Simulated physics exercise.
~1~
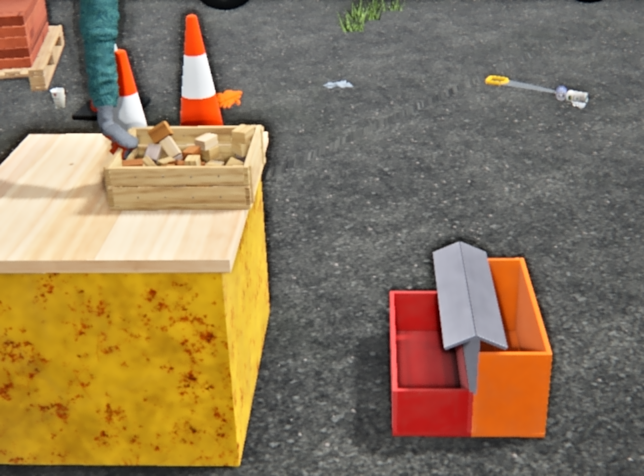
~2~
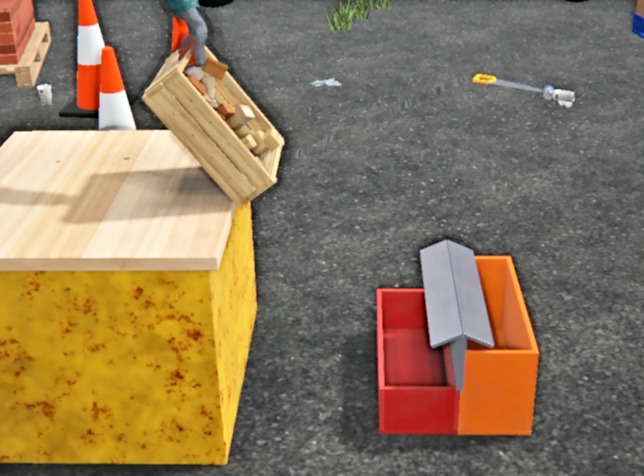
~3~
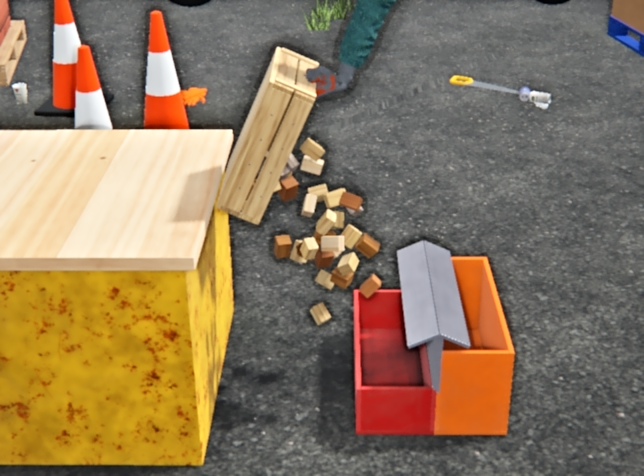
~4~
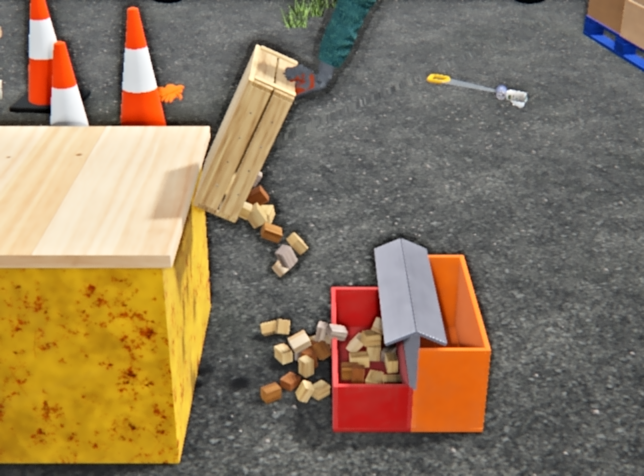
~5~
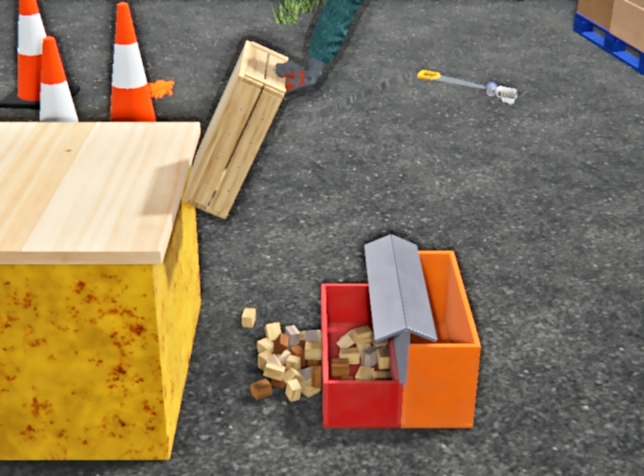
Wooden crate tipping off a bench edge, held by a gloved hand, spilling blocks partly into a red box, the rest landing short.
